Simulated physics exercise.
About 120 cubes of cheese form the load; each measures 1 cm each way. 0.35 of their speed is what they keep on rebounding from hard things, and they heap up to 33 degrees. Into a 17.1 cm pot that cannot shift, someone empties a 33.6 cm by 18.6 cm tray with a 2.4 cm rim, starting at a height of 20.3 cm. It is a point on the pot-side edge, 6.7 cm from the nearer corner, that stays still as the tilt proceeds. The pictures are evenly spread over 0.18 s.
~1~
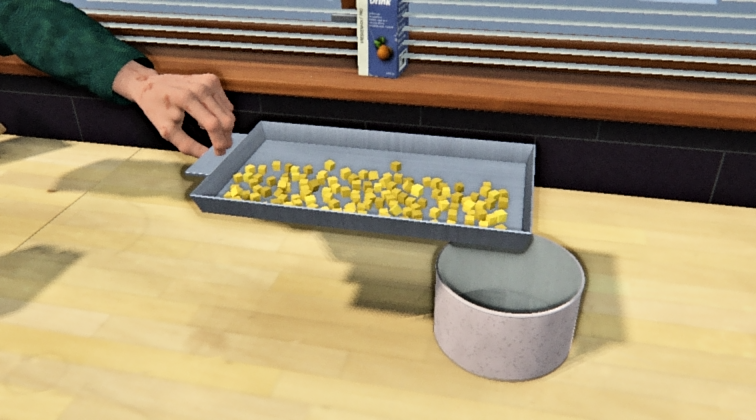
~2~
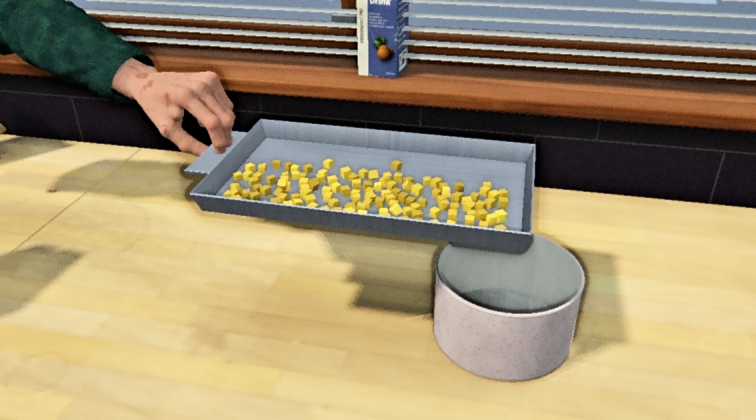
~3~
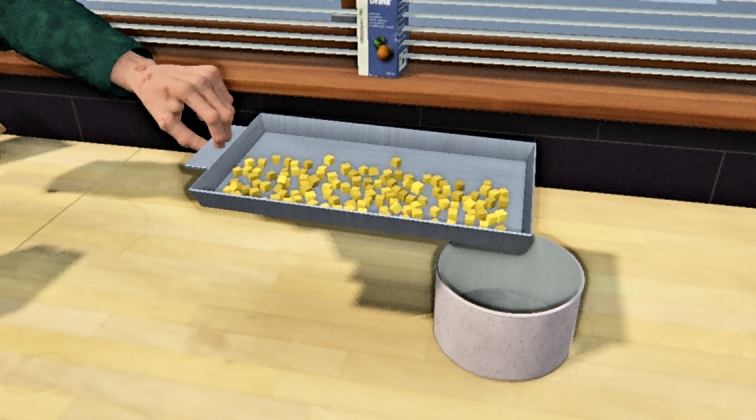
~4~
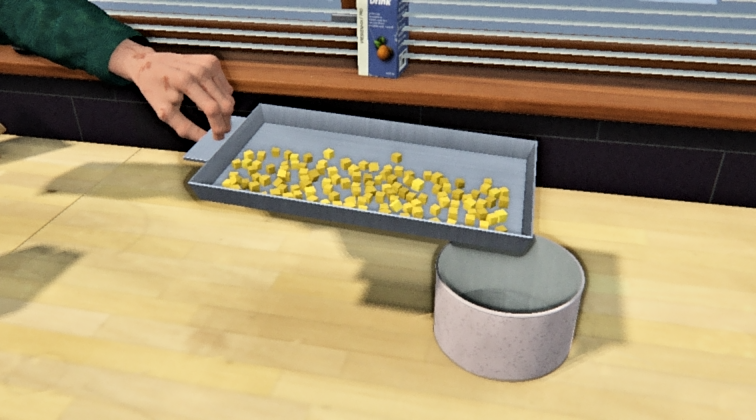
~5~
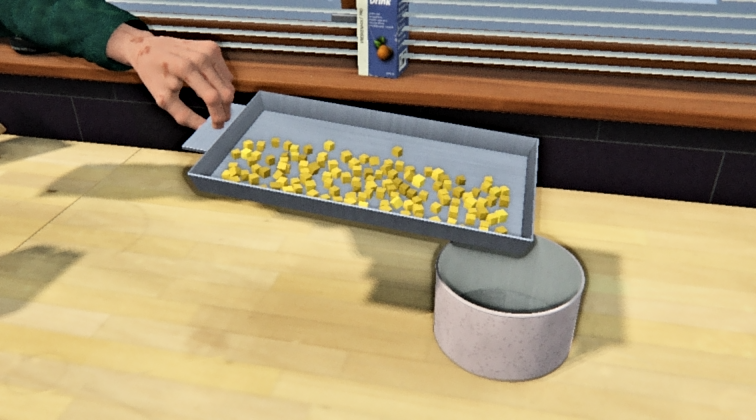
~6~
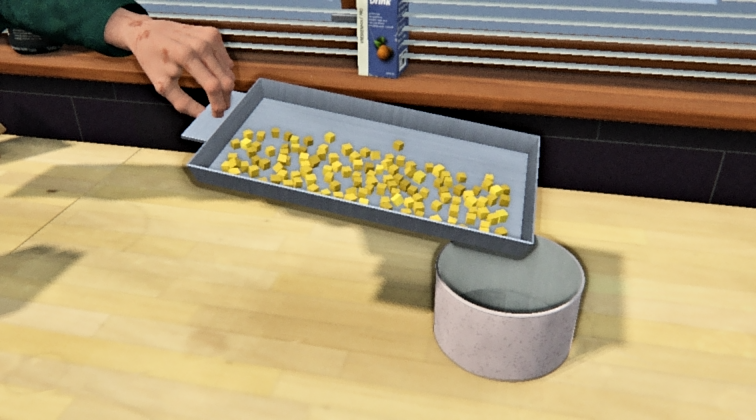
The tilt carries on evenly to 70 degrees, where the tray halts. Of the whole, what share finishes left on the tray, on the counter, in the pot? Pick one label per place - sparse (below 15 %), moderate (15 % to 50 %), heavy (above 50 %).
Tray: Moderate; counter: Heavy; pot: Sparse.
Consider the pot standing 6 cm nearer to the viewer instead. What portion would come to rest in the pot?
Around 35 per cent.
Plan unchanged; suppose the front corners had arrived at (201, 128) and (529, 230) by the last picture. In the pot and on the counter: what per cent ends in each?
Pot: 5, counter: 70.
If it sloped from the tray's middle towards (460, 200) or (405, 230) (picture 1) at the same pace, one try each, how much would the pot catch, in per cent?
The share comes to roughly 10 in a hundred, then roughly 0 in a hundred.
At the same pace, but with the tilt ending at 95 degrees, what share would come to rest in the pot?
I'd put it at close to 0 per cent.
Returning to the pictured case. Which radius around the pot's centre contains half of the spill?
Distance: Some 20 cm.
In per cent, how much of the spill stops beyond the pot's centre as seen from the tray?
Near 90 in a hundred.
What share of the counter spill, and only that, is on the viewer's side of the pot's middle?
Share: Some 100 %.
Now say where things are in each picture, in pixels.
The first frame shows tray tilt 0 degrees, front corners at (199, 193) and (524, 229); middle of the pieces at (370, 198); pot at (509, 268).
The second frame shows tray tilt 0 degrees, front corners at (199, 191) and (524, 229); middle of the pieces at (370, 197).
The third frame shows tray tilt 2 degrees, front corners at (199, 187) and (524, 230); middle of the pieces at (370, 195).
The fourth frame shows tray tilt 4 degrees, front corners at (198, 180) and (525, 232), lowest corner right front; middle of the pieces at (371, 191).
The fifth frame shows tray tilt 7 degrees, front corners at (197, 171) and (525, 235), lowest corner right front; middle of the pieces at (371, 187).
The sixth frame shows tray tilt 10 degrees, front corners at (197, 162) and (526, 237), lowest corner right front; middle of the pieces at (372, 182); pot at (509, 268).
Then, 0.35 s after the last picture, tilt 39 degrees; the tray holds 100 %, the pot 0 %.
Then, 0.59 s after the last picture, tilt 59 degrees; the tray holds 100 %, the pot 0 %.
Then, 0.93 s after the last picture, tilt 70 degrees; the tray holds 50 %, the pot 0 %.
In the end, tray 35 %, counter 65 %, pot 0 %.
